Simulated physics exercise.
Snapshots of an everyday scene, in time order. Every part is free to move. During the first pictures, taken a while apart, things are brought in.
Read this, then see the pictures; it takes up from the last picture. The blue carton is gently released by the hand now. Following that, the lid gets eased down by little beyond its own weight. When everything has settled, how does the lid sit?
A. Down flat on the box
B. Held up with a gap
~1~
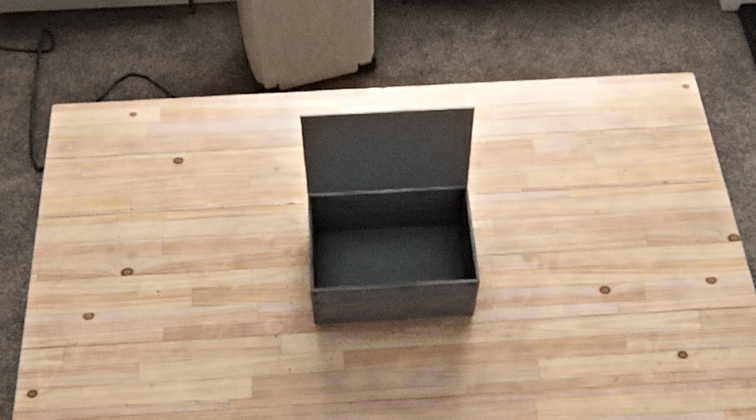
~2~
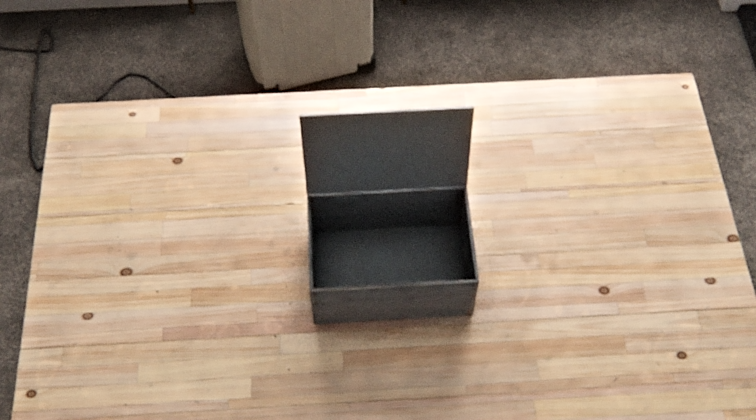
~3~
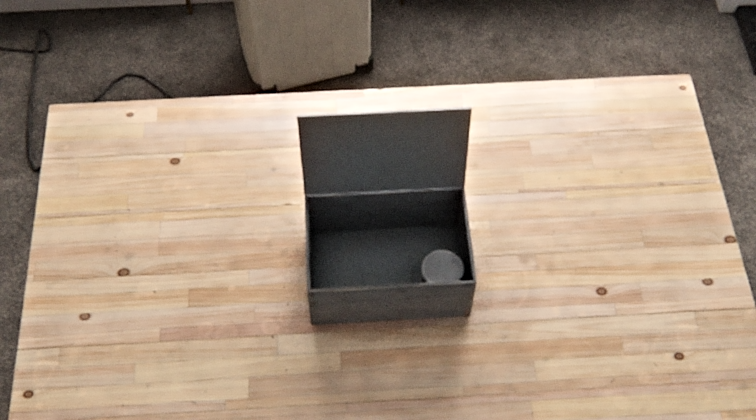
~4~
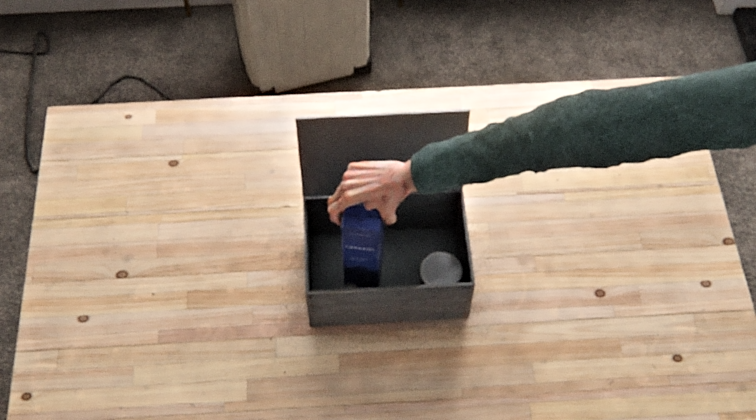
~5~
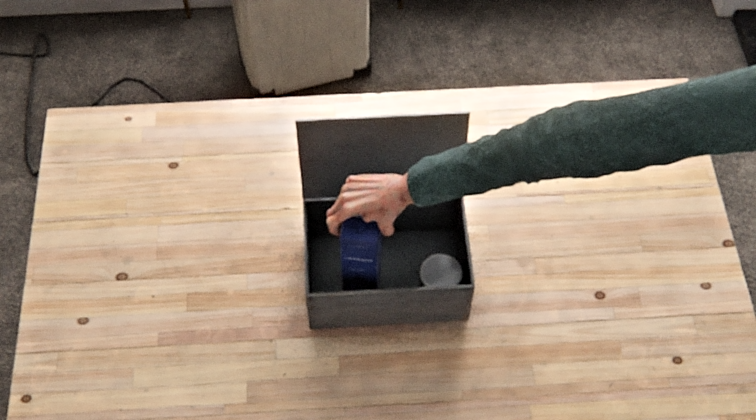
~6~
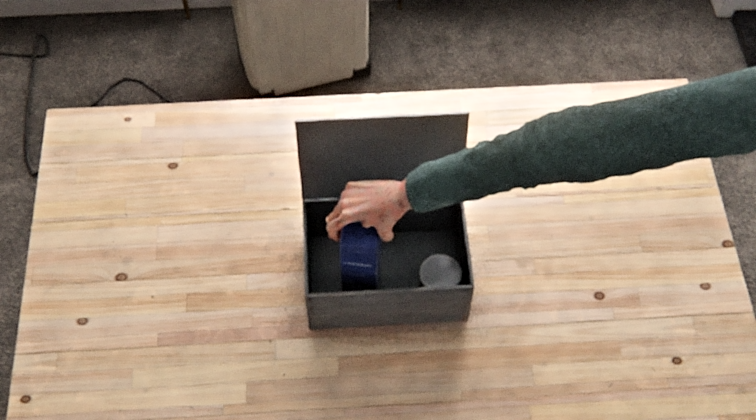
Held up with a gap.
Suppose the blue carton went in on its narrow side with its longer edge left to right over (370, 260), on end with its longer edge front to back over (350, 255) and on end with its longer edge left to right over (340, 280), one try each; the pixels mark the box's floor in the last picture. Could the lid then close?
On the first attempt the lid settles shut, on the second it remains open a bit, and on the third it remains open a bit.
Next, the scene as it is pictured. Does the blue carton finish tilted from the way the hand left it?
Well, the blue carton stays just as set.
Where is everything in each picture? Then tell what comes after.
The last thing is not in view yet, in the first frame.
The last thing is not in view yet, in the second frame.
The last thing is not in view yet; grey tin (441, 280), in the third frame.
Still above its spot; blue carton (363, 243); grey tin (439, 282), in the fourth frame.
Still above its spot; blue carton (362, 254); grey tin (439, 284), in the fifth frame.
Put in, still held; blue carton (361, 259); grey tin (439, 284), in the sixth frame.
Then, 1.00 s later than the last frame, lid starting down.
Then, 1.30 s later than the last frame, lid 78° above the rim.
Then, 1.50 s later than the last frame, lid 66° above the rim.
Then, 1.70 s later than the last frame, lid 53° above the rim.
When it is over, lid 49° above the rim; both as before. End places, in pixels of the last picture, blue carton near (361, 259).
